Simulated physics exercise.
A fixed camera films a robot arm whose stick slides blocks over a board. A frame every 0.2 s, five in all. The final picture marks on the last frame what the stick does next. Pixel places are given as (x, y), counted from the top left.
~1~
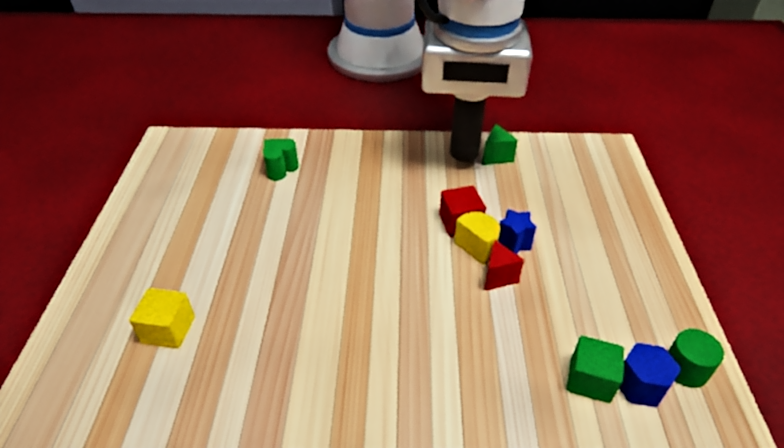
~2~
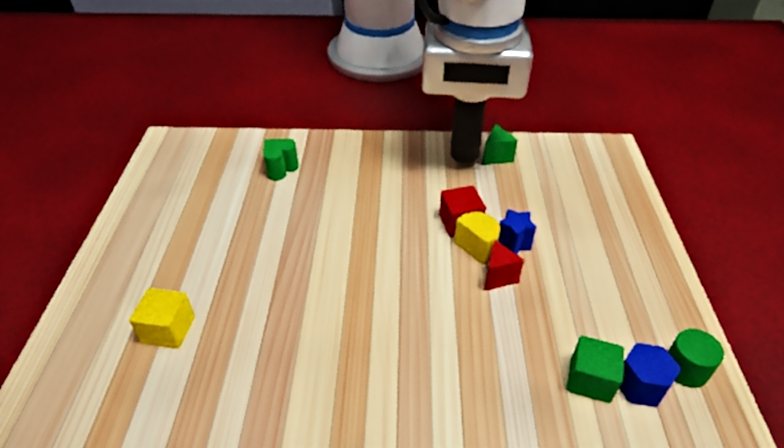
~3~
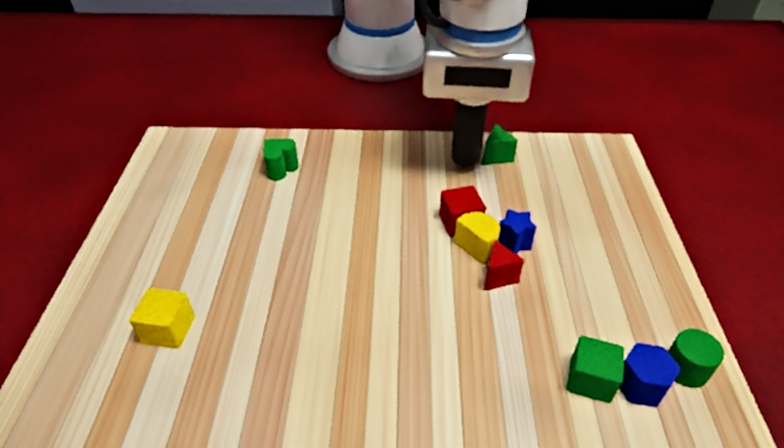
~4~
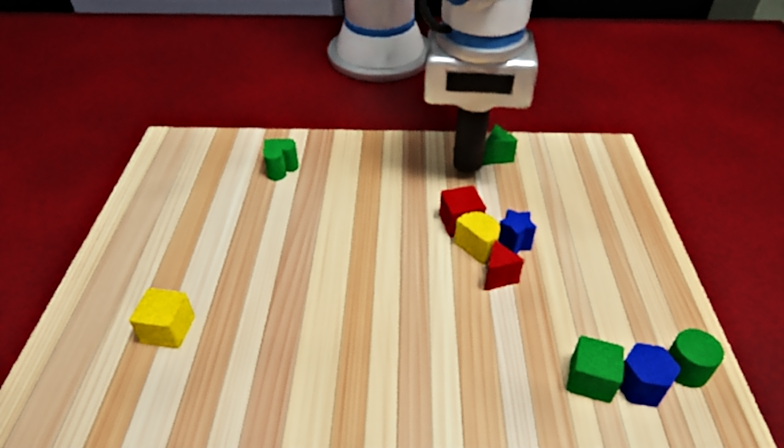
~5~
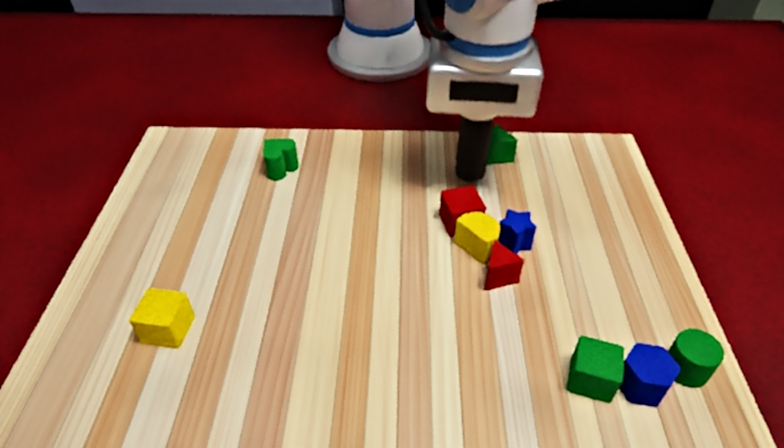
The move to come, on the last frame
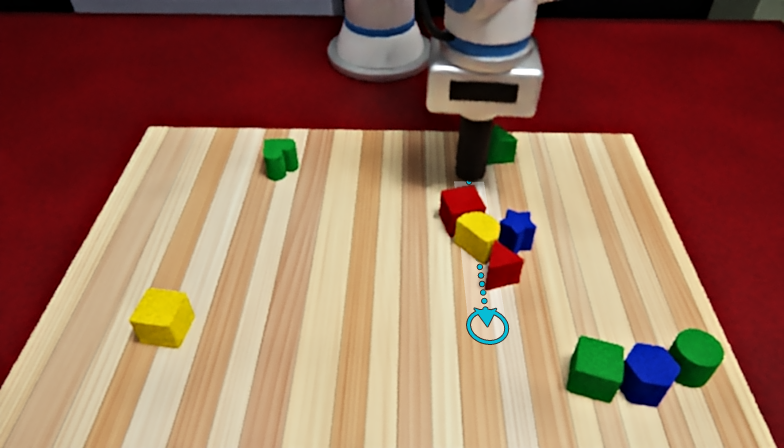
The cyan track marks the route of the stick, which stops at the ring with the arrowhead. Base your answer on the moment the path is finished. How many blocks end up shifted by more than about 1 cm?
It looks like three or more blocks will be pushed more than about 1 cm.
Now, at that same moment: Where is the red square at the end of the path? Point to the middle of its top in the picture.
The middle of its upper face should be somewhere near (443, 228).
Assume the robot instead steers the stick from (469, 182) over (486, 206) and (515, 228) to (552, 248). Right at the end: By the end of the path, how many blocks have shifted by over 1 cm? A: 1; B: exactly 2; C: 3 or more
My answer is option A.
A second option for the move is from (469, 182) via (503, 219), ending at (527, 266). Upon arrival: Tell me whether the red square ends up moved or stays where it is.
The result: It stays put.
The drawn path runs straight from (469, 182) to (488, 326).
What follows on the original path. One third of the way, stick at (476, 215); red square at (451, 216), turned 50° clockwise; yellow half-round block at (477, 241), turned 60° anticlockwise; red triangular piece at (508, 259), turned 20° clockwise.
Two thirds of the way, stick at (482, 262); red square at (443, 228), turned 100° clockwise; yellow half-round block at (488, 276), turned 95° anticlockwise; red triangular piece at (522, 279), turned 25° clockwise.
At the end, stick at (489, 318); red square at (443, 228), turned 100° clockwise; yellow half-round block at (508, 338), turned 125° anticlockwise; red triangular piece at (533, 295), turned 20° anticlockwise; blue star-shaped block not moved.
